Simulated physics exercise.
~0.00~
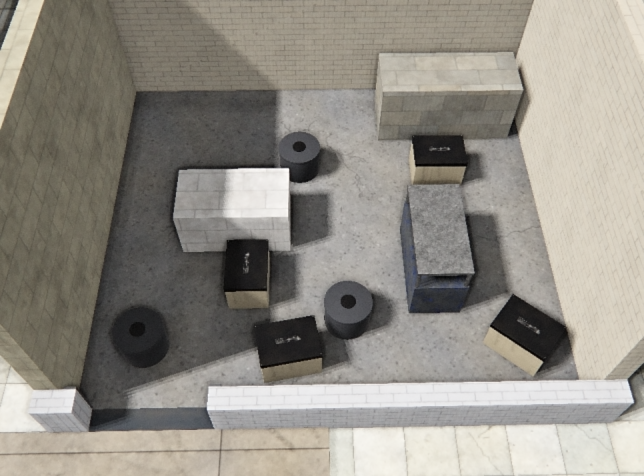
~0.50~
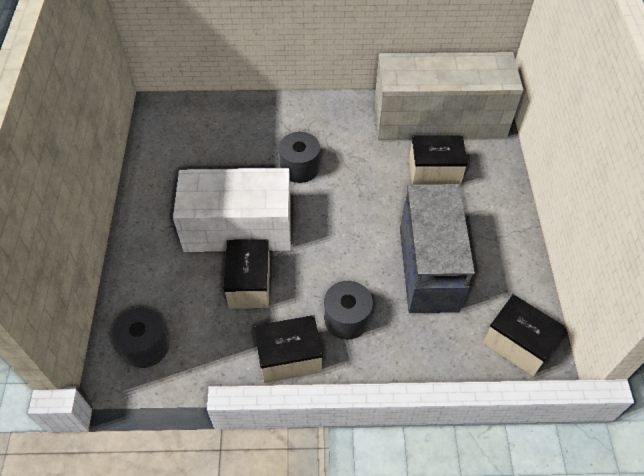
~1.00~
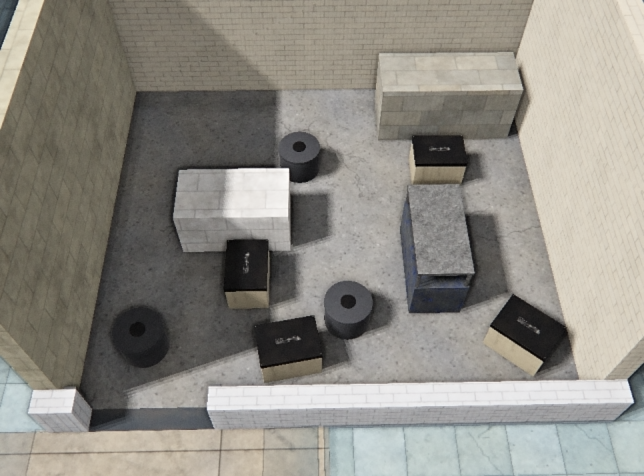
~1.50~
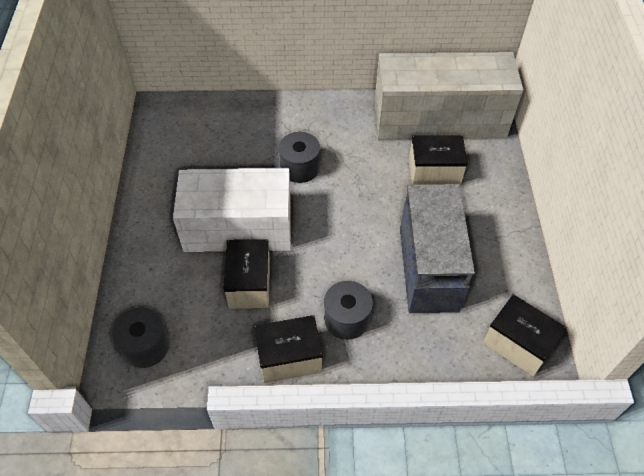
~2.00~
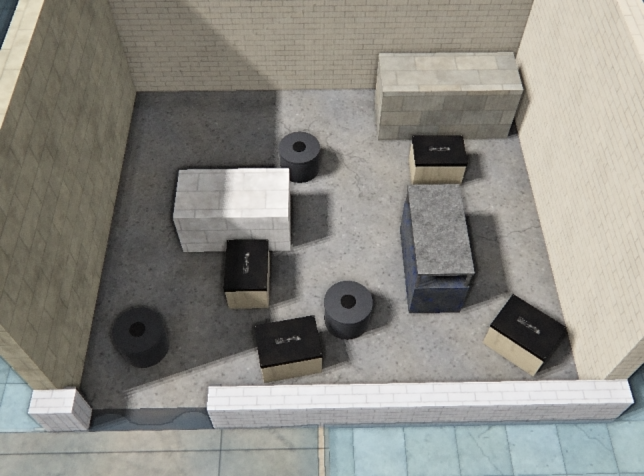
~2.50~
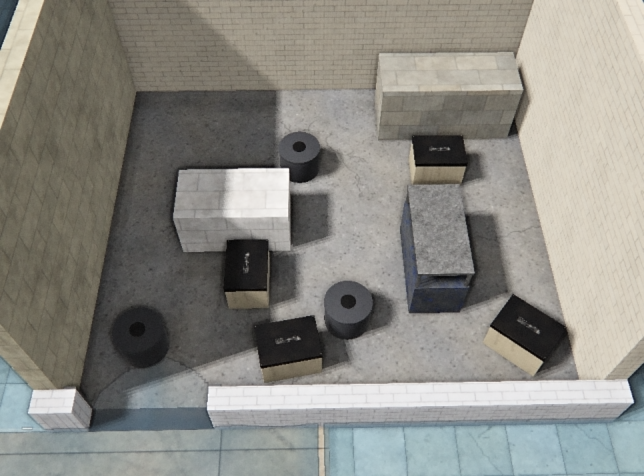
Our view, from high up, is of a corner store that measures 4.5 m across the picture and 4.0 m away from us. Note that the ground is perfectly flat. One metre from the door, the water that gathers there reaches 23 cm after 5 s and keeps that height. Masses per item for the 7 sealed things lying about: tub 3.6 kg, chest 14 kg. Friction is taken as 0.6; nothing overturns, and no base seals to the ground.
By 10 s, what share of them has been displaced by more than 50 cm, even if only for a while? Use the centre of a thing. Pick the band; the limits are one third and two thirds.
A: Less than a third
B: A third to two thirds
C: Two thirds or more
Answer: B.
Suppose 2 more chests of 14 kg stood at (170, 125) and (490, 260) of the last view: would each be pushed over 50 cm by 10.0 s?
Order as asked: Farther and not as far.
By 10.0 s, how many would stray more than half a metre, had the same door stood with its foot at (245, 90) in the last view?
Count: 4.
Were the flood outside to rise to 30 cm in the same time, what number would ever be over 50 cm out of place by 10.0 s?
Count: 5.
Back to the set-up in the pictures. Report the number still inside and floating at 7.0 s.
At that moment it comes to 1.
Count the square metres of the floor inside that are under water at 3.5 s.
Flooded: Near 2.0 m2.
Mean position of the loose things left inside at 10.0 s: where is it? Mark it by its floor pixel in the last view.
(375, 277).
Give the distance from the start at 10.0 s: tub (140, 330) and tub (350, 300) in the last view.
They've ended up 250 cm and 100 cm away, in that order.
After 3.5 s 0 of 7 are over 50 cm from their spots; 0 afloat.
After 4.5 s 1 of 7 are over 50 cm from their spots; 1 afloat.
After 7.0 s 2 of 7 are over 50 cm from their spots; 1 afloat.
After 10.0 s 3 of 7 are over 50 cm from their spots, and 3 have been at some point; 3 afloat.
